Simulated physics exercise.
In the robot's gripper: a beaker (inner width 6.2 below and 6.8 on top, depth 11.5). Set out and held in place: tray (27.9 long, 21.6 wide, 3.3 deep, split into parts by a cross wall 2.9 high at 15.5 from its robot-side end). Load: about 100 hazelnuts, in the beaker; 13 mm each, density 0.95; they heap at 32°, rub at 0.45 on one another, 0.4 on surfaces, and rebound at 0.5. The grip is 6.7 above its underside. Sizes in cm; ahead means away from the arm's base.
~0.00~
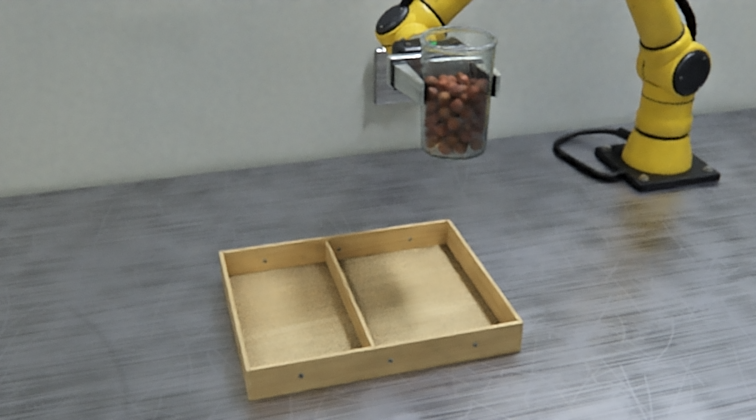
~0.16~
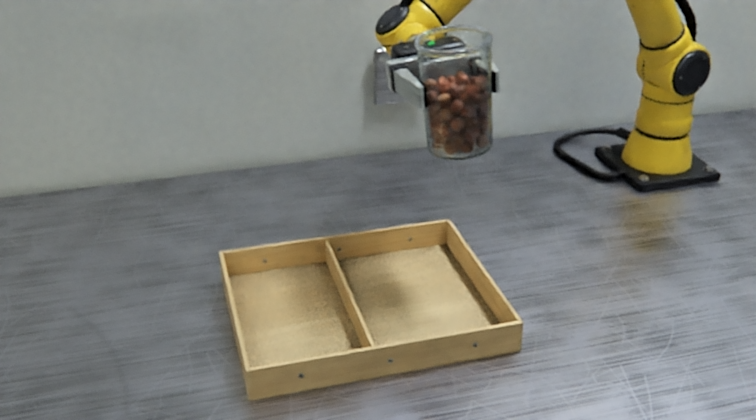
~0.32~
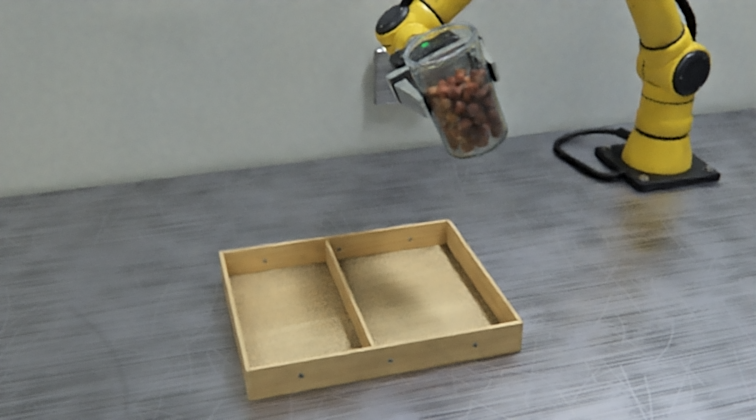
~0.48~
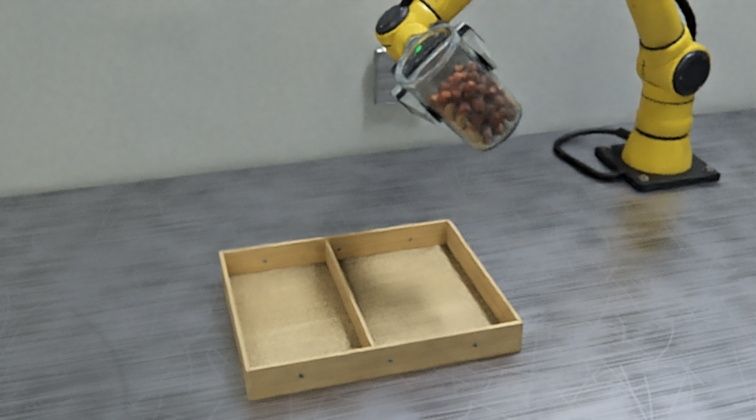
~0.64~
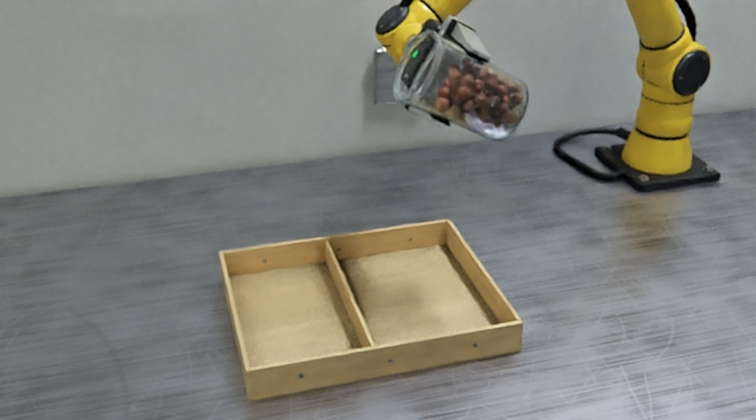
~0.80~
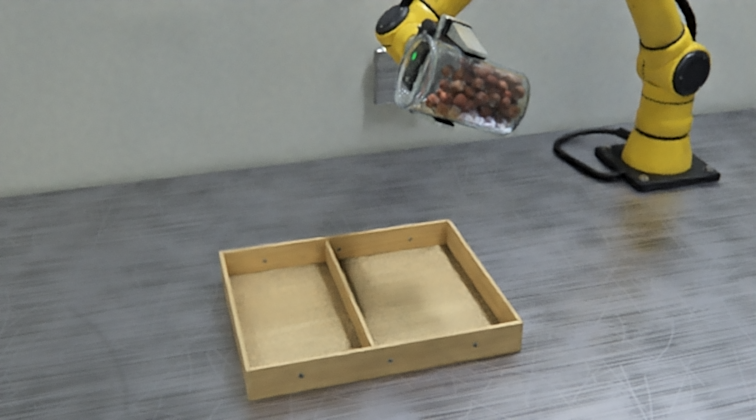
To begin with, a yellow robot arm's gripper holds a glass beaker of reddish-brown nuts upright above a grey table, where an empty wooden tray with a dividing wall sits. The gripper then tilts the beaker steadily, its mouth swinging left, until it leans well over, with the nuts shifting along its side but staying inside.
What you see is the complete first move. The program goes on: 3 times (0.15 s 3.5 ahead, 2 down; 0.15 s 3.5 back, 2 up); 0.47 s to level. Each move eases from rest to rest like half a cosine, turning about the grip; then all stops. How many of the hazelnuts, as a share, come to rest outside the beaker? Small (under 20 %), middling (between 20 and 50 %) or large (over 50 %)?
Outside the beaker the share is small, under 20 %.
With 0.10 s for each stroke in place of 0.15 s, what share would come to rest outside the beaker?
It would be near 5 per cent.
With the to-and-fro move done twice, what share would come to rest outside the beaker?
Then about 0 per cent.
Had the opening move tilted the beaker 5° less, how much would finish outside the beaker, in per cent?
Then about 0 per cent.
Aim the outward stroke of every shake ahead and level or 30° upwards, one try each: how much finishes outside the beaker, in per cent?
About 5 and 15 per cent.
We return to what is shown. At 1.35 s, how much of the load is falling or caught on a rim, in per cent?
Roughly 0 per cent.
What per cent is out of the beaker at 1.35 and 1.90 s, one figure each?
About 0, 0.
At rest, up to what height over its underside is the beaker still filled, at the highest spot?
About 9.0 cm.
After 1.35 s, tilted 67° forward, highest piece 26 above the table; 104 in the beaker.
After 1.90 s, tilted 42° forward, highest piece 27 above the table; 104 in the beaker.
After 2.37 s, level, highest piece 28 above the table; 104 in the beaker.
After 3.42 s, level, highest piece 28 above the table; 104 in the beaker.
At rest, 104 in the beaker. That is 0 % outside the beaker.
